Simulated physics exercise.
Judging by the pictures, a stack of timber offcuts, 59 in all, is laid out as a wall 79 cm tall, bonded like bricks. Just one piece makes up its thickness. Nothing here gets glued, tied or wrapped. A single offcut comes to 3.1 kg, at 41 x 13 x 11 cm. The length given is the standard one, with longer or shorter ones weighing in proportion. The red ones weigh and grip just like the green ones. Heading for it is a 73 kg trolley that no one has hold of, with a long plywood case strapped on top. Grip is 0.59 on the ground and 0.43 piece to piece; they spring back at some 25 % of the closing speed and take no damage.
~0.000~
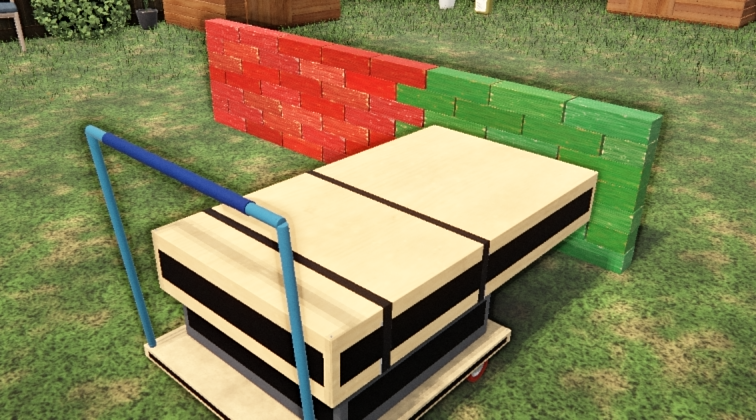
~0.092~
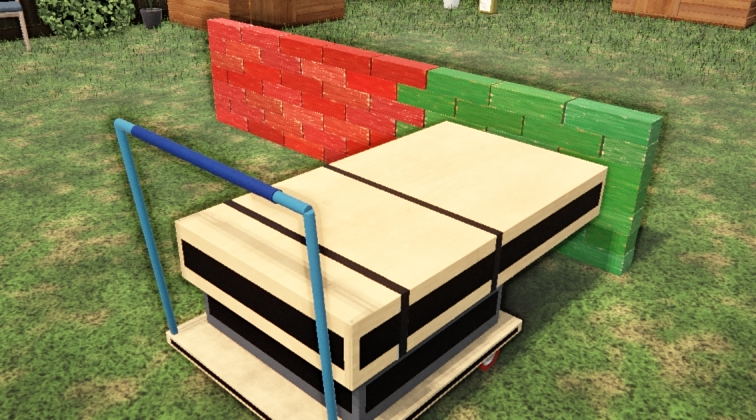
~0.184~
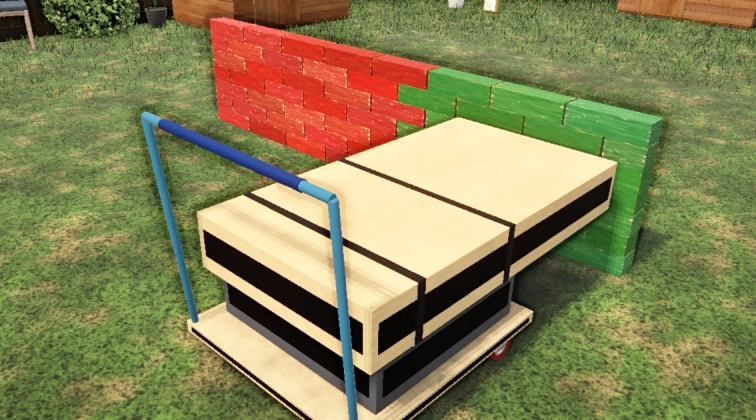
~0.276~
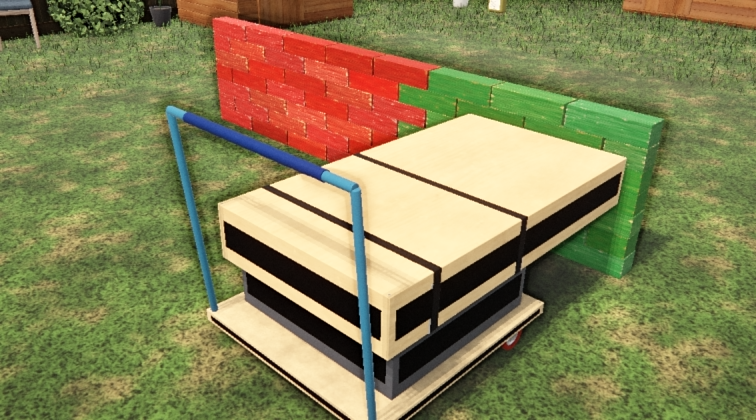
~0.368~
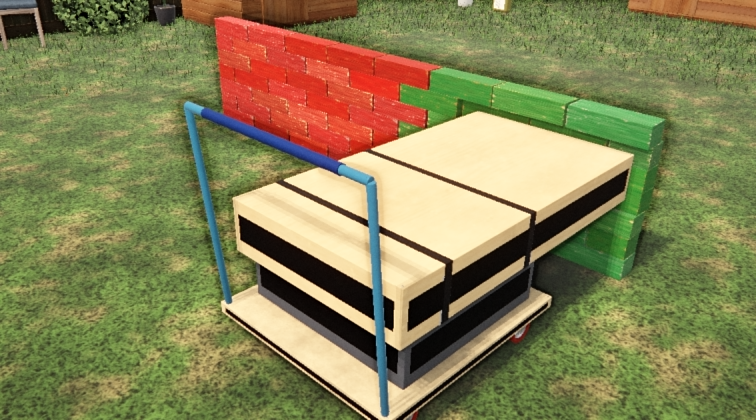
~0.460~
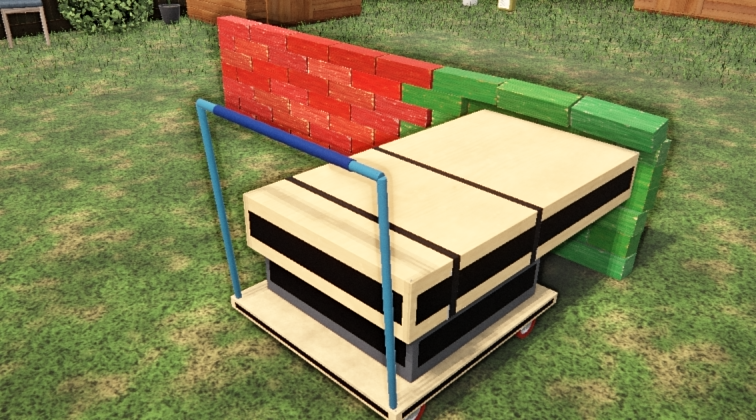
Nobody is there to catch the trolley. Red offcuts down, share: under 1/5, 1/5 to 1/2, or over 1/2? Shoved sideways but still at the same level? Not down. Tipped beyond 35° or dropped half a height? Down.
Under 1/5.
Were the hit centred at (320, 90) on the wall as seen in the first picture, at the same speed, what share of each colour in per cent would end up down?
The red ones would be 80 per cent down and the green ones 20 per cent.
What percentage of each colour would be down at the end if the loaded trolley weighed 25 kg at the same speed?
You'd get red 0 and green 0 percent.
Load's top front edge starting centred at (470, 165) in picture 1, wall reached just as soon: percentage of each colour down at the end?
Red 0%, green 70%.
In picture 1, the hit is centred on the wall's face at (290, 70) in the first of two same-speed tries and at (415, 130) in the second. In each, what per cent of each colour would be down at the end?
You'd get red at 50 followed by 40, and green at 0 followed by 50 percent.
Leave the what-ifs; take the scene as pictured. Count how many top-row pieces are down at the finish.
The number is 4.
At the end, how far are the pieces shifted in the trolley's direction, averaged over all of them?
Around 15 centimetres.
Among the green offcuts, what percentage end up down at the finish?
70 percent of the green ones.
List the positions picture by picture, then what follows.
In the first frame (pixels give the middle of a visible side; the camera moves round a little), load (589, 191) 34 cm short of the wall; top red offcut (345, 61); top green offcut (525, 104); none has stirred.
In the second frame, load (599, 186) 23 cm short of the wall; top red offcut (346, 61).
In the third frame, load (609, 181) 13 cm short of the wall; top red offcut (347, 61).
In the fourth frame, load (618, 176) 36 mm short of the wall; top red offcut (348, 61).
In the fifth frame, load (626, 172) 40 mm into the wall's line; top red offcut (350, 61); movement in 9 of them.
In the sixth frame, load (631, 170) 10 cm into the wall's line; top red offcut (351, 60); top green offcut (531, 107) 12° from how it stood; steepest lean 17°, the offcut at (610, 130); movement in 18 of them.
After 0.60 s, load 16 cm past the wall's line, still rolling; none of the 35 red offcuts down (1 of 59 in all colours); top red offcut unmoved; top green offcut 59° from how it stood, 45 mm lower.
After 0.80 s, load 23 cm past the wall's line, still rolling; none of the 35 red offcuts down (13 of 59 in all colours); top red offcut unmoved; top green offcut 33° from how it stood, 13 cm lower.
After 1.10 s, load 32 cm past the wall's line, still rolling; 1 of the 35 red offcuts down (17 of 59 in all colours); top red offcut unmoved; top green offcut 6° from how it stood, 52 cm lower.
In the end (1.7 s), load 45 cm past the wall's line, still rolling; 1 of the 35 red offcuts down (17 of 59 in all colours); top red offcut unmoved; top green offcut 55 cm lower. That is 3 per cent. From the last view, middles, top red offcut near (359, 59), top green offcut near (546, 178).
